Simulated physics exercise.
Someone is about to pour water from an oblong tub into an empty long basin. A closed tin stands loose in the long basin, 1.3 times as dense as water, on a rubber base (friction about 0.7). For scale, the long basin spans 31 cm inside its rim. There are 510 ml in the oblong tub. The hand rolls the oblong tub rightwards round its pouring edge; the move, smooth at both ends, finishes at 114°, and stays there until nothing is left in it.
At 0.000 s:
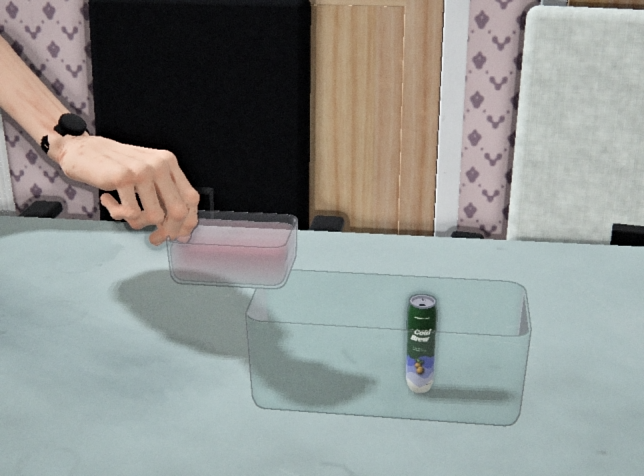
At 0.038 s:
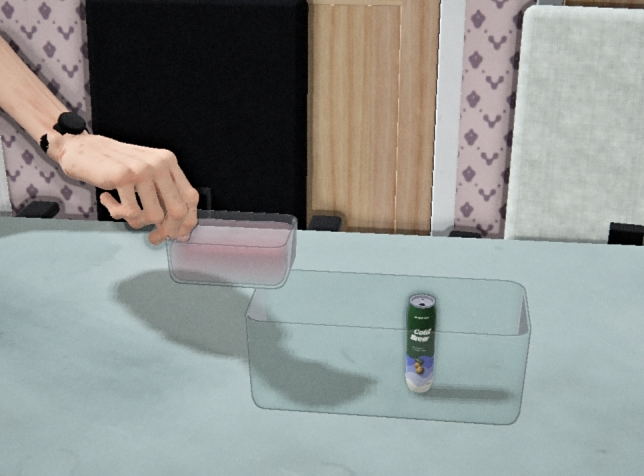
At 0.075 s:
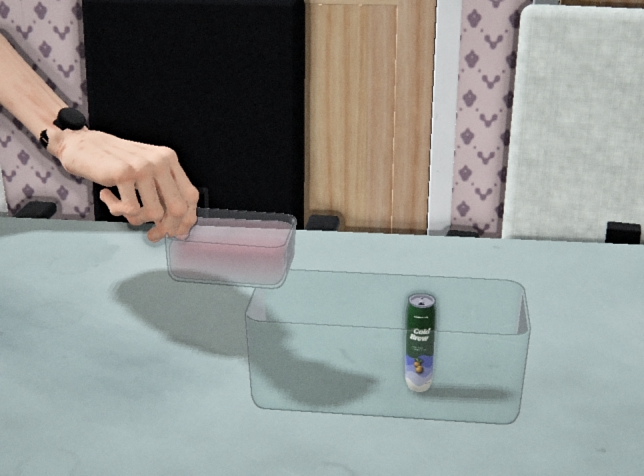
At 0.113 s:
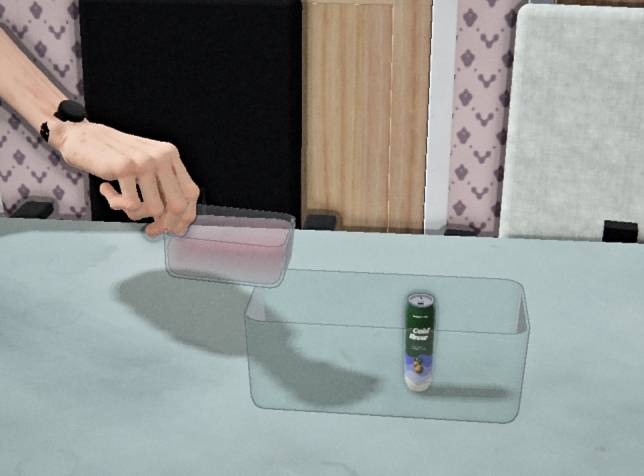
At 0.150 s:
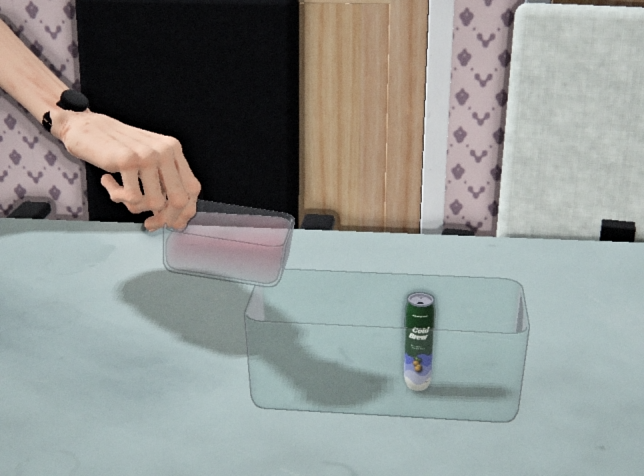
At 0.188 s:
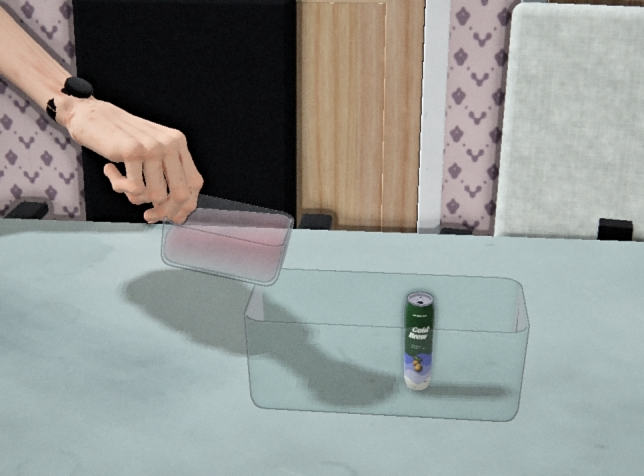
A hand with a dark wristband, at the left, holds a small clear tub of pinkish liquid still at first, then smoothly rolls it rightwards into a slight tilt. The slightly raised view looks across a pale blue-green tabletop, drifting a little so the black and white panels, wood and patterned wall behind slide left. In front, a green and white can stands inside a long, clear, otherwise empty basin.
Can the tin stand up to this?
The tin stays up.
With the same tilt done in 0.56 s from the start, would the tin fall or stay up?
Then it topples.
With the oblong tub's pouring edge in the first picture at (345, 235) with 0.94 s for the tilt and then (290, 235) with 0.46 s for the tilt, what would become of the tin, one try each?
First it keeps standing; then it goes over.
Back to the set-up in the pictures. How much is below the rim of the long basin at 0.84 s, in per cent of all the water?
About 92 per cent.
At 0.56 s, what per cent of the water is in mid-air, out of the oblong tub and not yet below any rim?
Some 46 per cent.
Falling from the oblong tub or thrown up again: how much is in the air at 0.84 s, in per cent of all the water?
Near 5 in a hundred.
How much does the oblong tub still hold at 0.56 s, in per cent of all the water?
Near 34 in a hundred.
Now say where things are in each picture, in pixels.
Tilt 0°; pouring edge (292, 233); surface from (179, 231) to (291, 237); the long basin's rim runs from (255, 295) to (527, 310); the tin's top is at (423, 305), in the first frame.
Tilt 0°; pouring edge (291, 233); surface from (178, 231) to (290, 236), in the second frame.
Tilt 2°; pouring edge (291, 233); surface from (178, 229) to (290, 235), in the third frame.
Tilt 4°; pouring edge (290, 233); surface from (176, 227) to (289, 233), in the fourth frame.
Tilt 7°; pouring edge (289, 233); surface from (174, 224) to (289, 231), in the fifth frame.
Tilt 11°; pouring edge (289, 233); surface from (173, 220) to (289, 228), in the sixth frame.
After 0.56 s the tilt is 75° and 33 per cent is still to pour; the tin stands where it began.
After 0.84 s the tilt is 111° and 2 per cent is still to pour; the tin stands where it began.
After 1.13 s the tilt is 114° and 0 per cent is still to pour; the tin stands where it began.
After 1.44 s the tilt is 114° and 0 per cent is still to pour; the tin stands where it began.
In the end the tin stands where it began.
